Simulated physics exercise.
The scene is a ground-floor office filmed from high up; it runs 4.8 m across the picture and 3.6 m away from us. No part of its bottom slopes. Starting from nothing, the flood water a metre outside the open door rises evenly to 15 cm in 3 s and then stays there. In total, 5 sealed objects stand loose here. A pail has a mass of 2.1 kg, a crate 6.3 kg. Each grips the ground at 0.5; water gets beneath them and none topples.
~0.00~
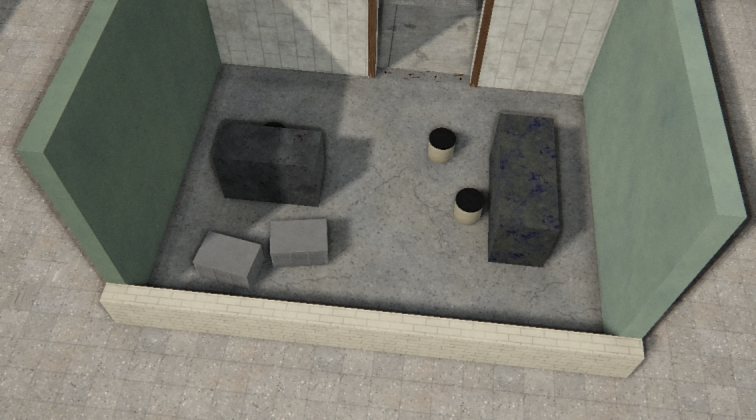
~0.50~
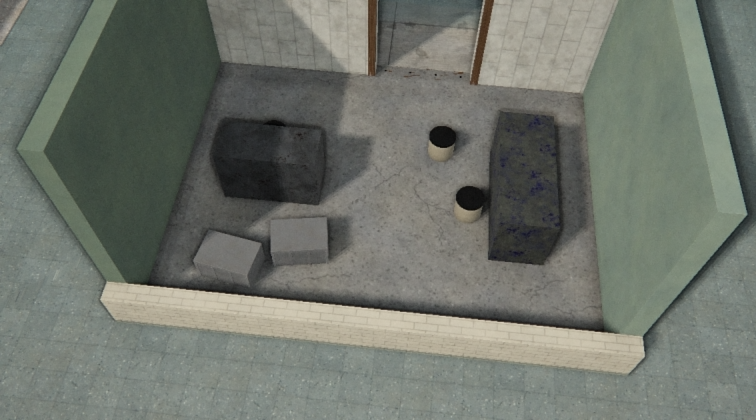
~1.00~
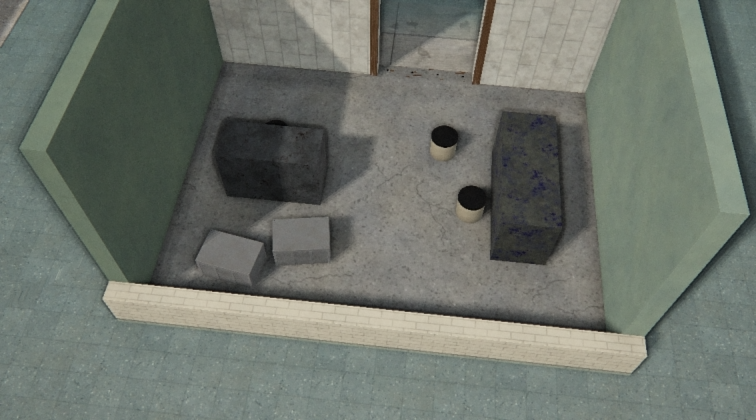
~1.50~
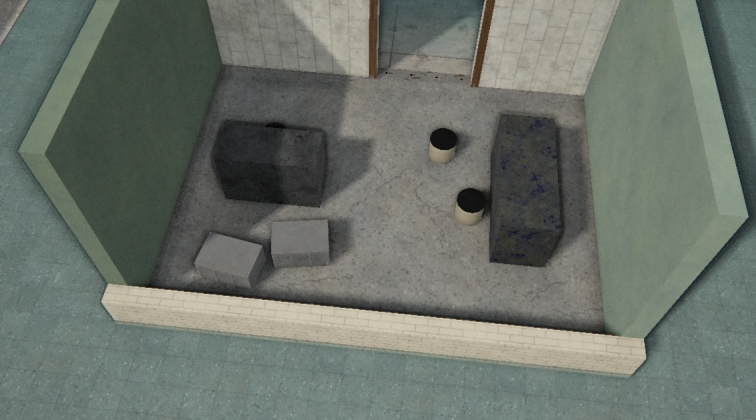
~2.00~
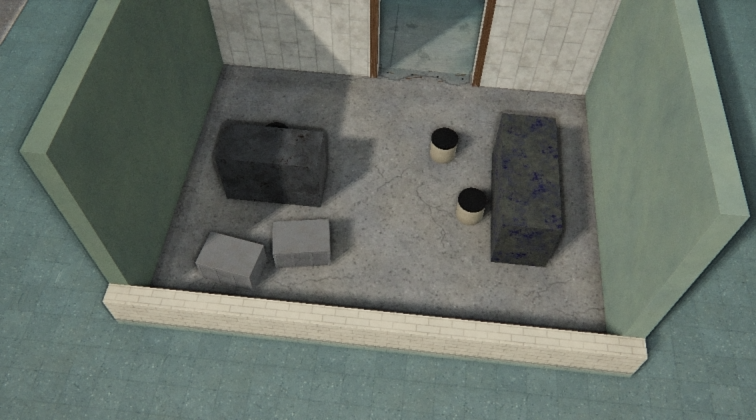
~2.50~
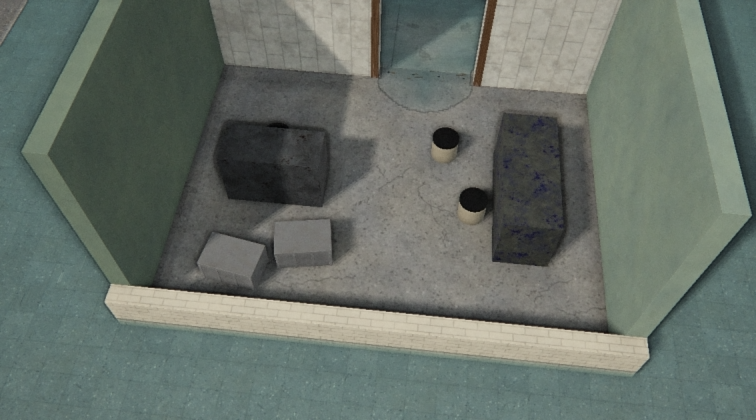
Bluish water spread over the paving around a small walled room, then a shallow patch crept in through the doorway at the back, while the blocks and two pale round containers inside stayed put.
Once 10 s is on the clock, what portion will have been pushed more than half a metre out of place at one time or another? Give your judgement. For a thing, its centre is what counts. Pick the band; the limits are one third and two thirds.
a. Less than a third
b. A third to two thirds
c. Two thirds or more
c, two thirds or more.
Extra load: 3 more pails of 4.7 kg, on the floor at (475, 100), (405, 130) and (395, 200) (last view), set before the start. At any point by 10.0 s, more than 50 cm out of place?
In the same order as the question: Not as far, farther, farther.
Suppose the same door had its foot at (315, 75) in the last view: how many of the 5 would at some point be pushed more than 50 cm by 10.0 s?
The answer then is 4.
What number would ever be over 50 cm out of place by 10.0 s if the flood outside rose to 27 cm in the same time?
You'd get 5 in that case.
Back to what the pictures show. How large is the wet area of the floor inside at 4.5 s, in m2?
6.0 m2.
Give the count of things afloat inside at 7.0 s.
3 at that moment.
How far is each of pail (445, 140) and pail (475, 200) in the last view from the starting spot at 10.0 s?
First 250 cm, then 200 cm.
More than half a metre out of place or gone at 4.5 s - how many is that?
By then 1.
After 3.5 s 0 of 5 are over 50 cm from their spots; 0 afloat.
After 4.5 s 1 of 5 are over 50 cm from their spots; 1 afloat.
After 7.0 s 2 of 5 are over 50 cm from their spots; 3 afloat.
After 10.0 s 5 of 5 are over 50 cm from their spots, and 5 have been at some point; 4 afloat.
